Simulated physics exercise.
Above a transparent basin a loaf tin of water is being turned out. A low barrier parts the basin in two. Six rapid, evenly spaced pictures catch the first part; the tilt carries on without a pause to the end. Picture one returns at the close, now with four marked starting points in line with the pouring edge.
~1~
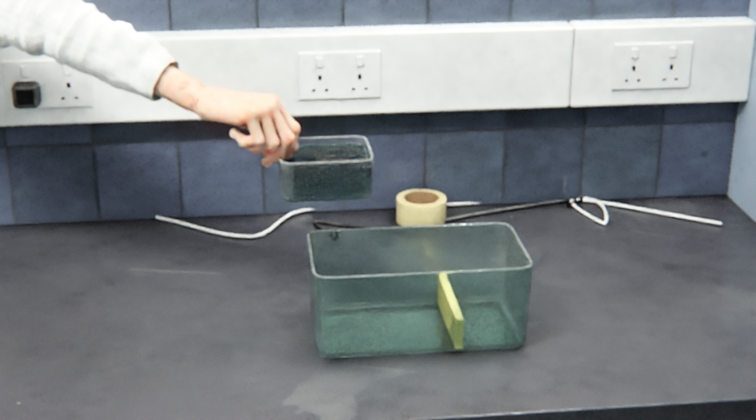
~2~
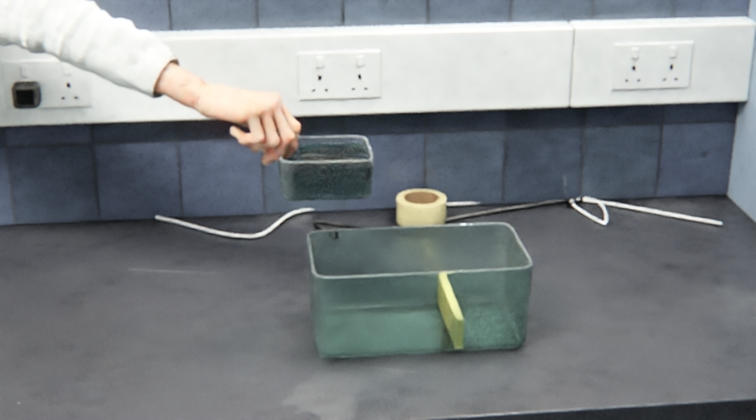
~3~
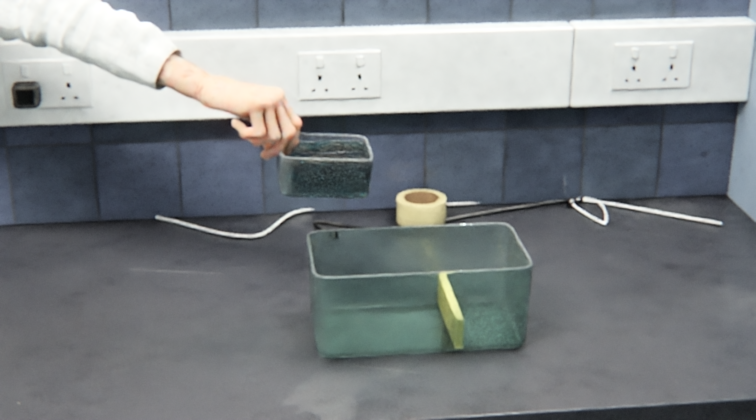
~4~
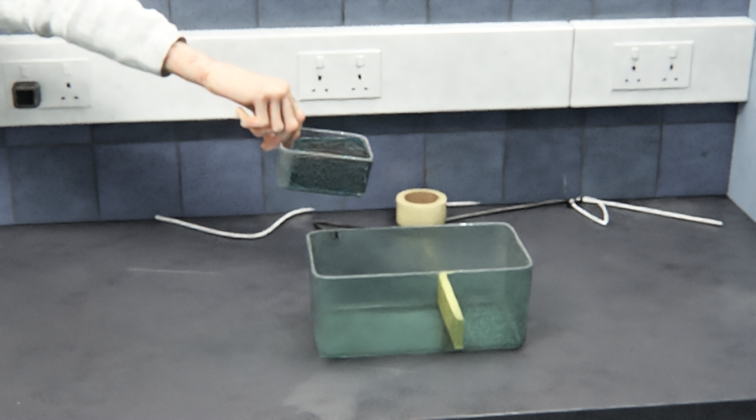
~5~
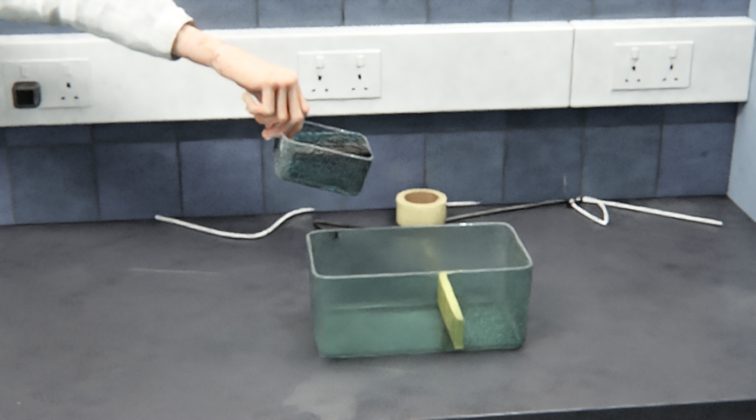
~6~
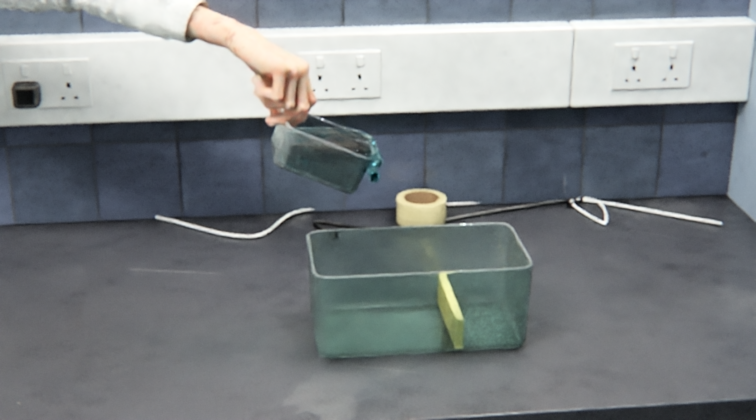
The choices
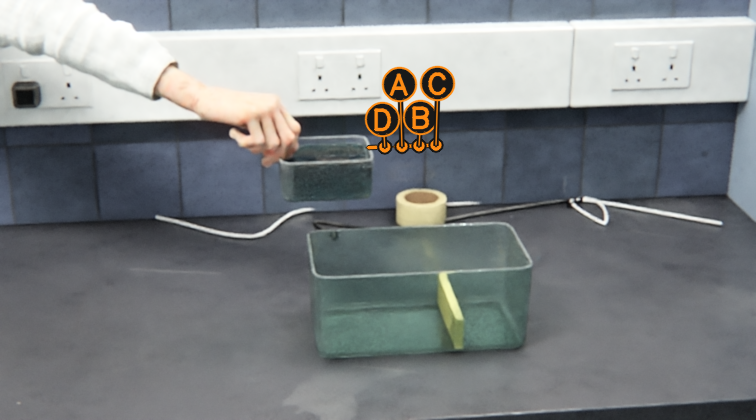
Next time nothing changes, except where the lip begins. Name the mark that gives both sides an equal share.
The answer is spot D.
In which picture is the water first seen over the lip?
In picture 5.
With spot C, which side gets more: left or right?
The right one.
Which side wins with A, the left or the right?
The right one.
On the marked copy, A at (401, 146); B at (419, 145); C at (436, 145); D at (384, 147).
With A, about 23 % ends left of the wall and 76 % right of it.
With B, about 10 % ends left of the wall and 89 % right of it.
With C, about 19 % ends left of the wall and 80 % right of it.
With D, about 45 % ends left of the wall and 53 % right of it.
